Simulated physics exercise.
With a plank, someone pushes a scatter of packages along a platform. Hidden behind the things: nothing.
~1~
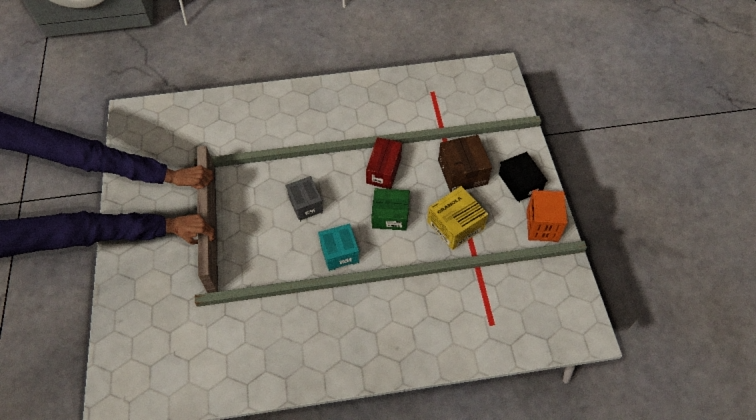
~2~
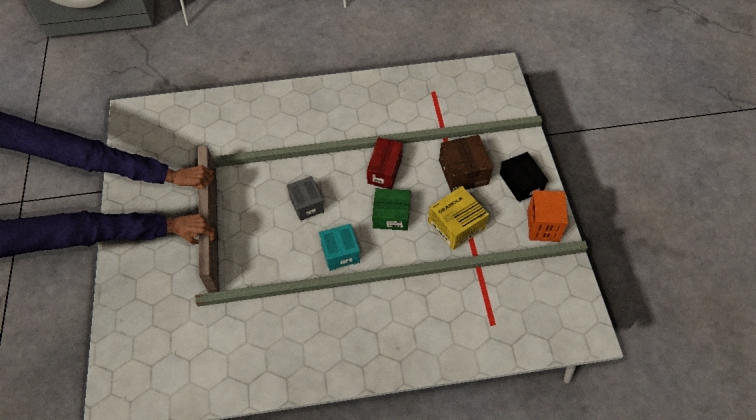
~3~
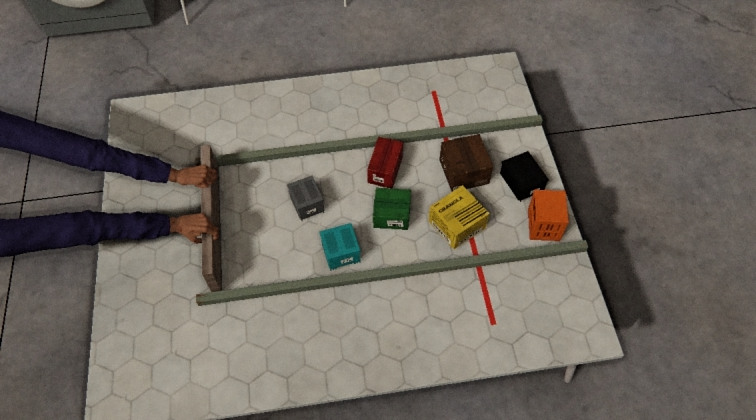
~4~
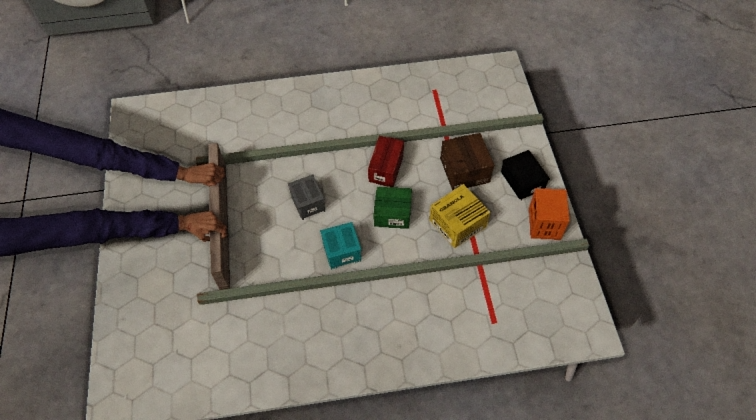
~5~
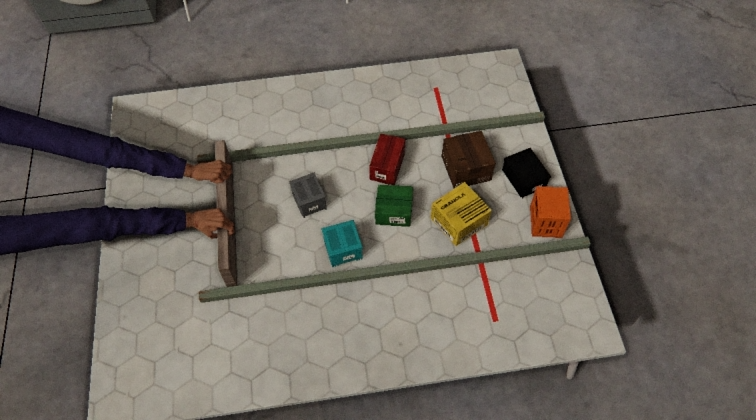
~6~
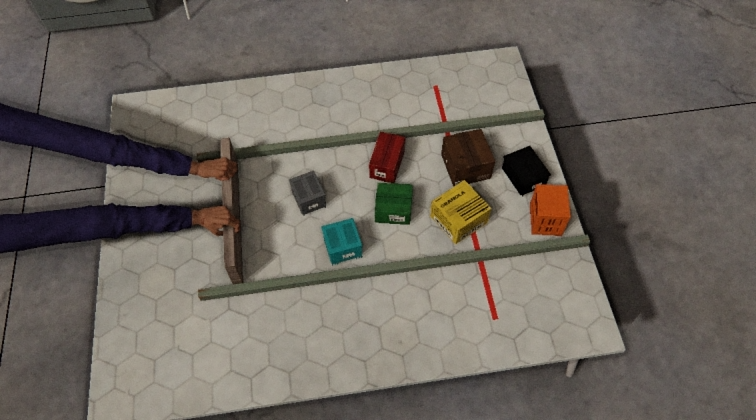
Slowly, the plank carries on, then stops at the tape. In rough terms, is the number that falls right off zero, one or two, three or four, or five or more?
Looks to me like the count going over is not a single one.
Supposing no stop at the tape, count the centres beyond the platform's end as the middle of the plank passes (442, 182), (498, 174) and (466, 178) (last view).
Respectively, 0, 2 and 1.
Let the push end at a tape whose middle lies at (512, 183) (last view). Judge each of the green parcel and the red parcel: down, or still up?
In this case the green parcel rests in place and the red parcel rests in place.
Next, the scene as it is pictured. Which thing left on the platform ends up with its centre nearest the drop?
The orange crate is the one.
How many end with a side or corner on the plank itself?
The count in contact is 3.
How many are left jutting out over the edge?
The count is 2.
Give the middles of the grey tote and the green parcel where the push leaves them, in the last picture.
Roughly at (472, 169) and at (502, 192), in that order.
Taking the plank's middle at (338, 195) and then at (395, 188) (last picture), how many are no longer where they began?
First position 2; second position 5.
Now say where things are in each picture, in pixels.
In the first picture, orange crate (546, 216); black tote (522, 177); brown parcel (464, 164); plank (207, 218); tape (459, 196).
In the second picture, black tote (523, 177); red parcel (385, 163).
In the third picture, brown parcel (466, 163); green parcel (392, 209).
In the fourth picture, orange crate (548, 214); grey tote (307, 197).
In the fifth picture, black tote (526, 173); plank (226, 212).
In the sixth picture, orange crate (549, 210); black tote (525, 171); brown parcel (467, 158); plank (232, 210); tape (462, 190).
Soon after, none off yet; orange crate at rest near (549, 210); black tote at rest near (525, 171); brown parcel at rest near (467, 158).
After that, none off yet; orange crate at rest near (549, 210); black tote at rest near (525, 171); brown parcel displaced a little near (471, 156).
In the end, the number that fall off is zero.
